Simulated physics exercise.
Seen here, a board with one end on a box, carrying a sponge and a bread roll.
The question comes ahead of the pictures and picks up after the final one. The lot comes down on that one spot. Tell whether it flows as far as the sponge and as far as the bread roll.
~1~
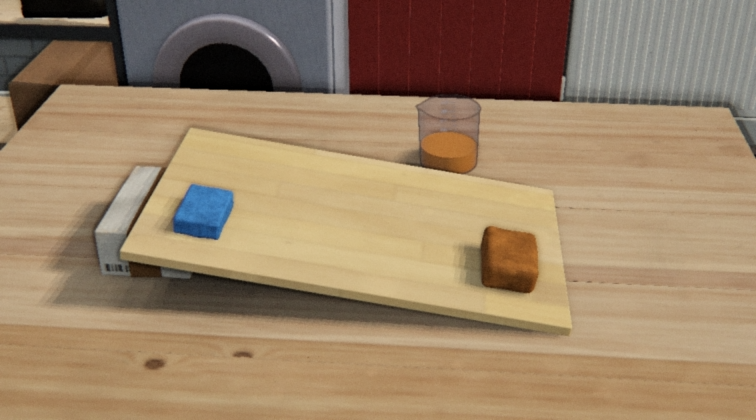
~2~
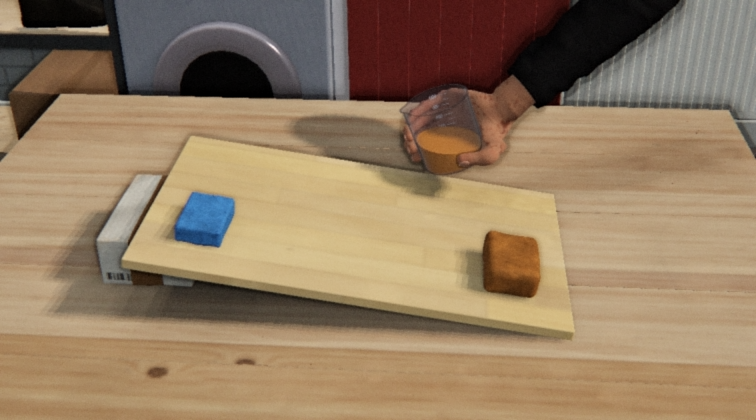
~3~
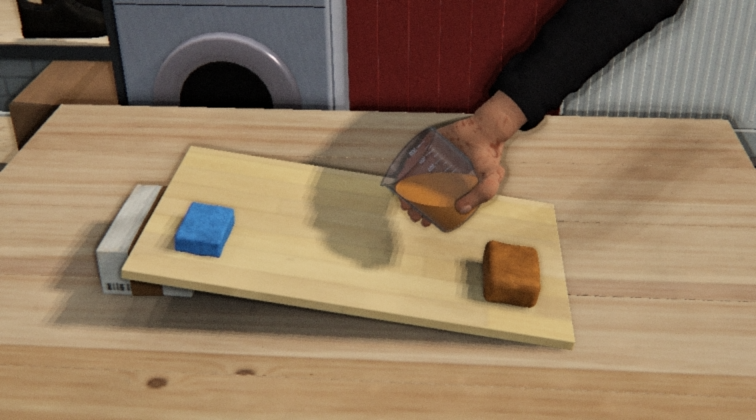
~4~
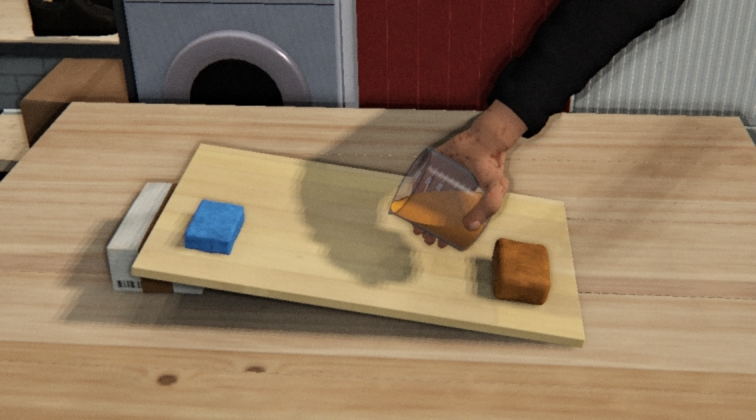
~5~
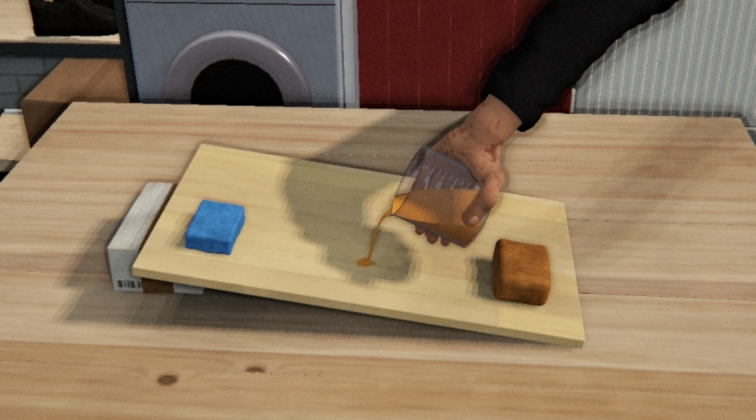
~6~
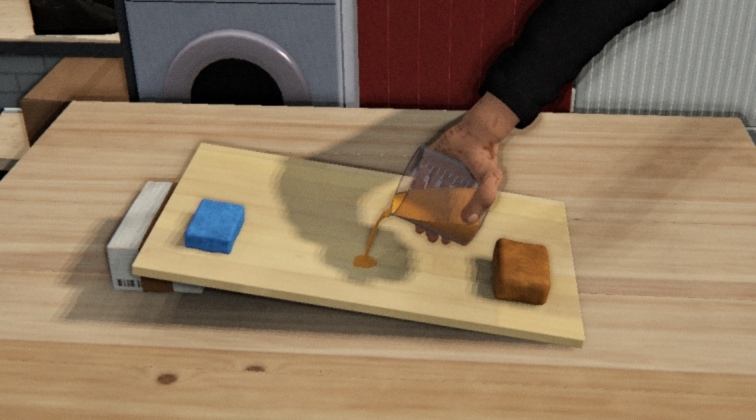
Sponge - no, bread roll - yes.
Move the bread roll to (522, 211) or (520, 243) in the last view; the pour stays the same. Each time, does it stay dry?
In the first try it remains untouched; in the second it gets wet.
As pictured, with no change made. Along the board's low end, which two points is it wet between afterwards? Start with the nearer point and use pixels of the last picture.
Between (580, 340) and (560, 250).
Next, it runs down to the right; the sponge is clear of it; the bread roll is clear of it.
After that, it runs down to the right and off the end; the sponge is clear of it; the bread roll is in it.
Finally, it runs down to the right and off the end; the sponge is clear of it; the bread roll is in it.
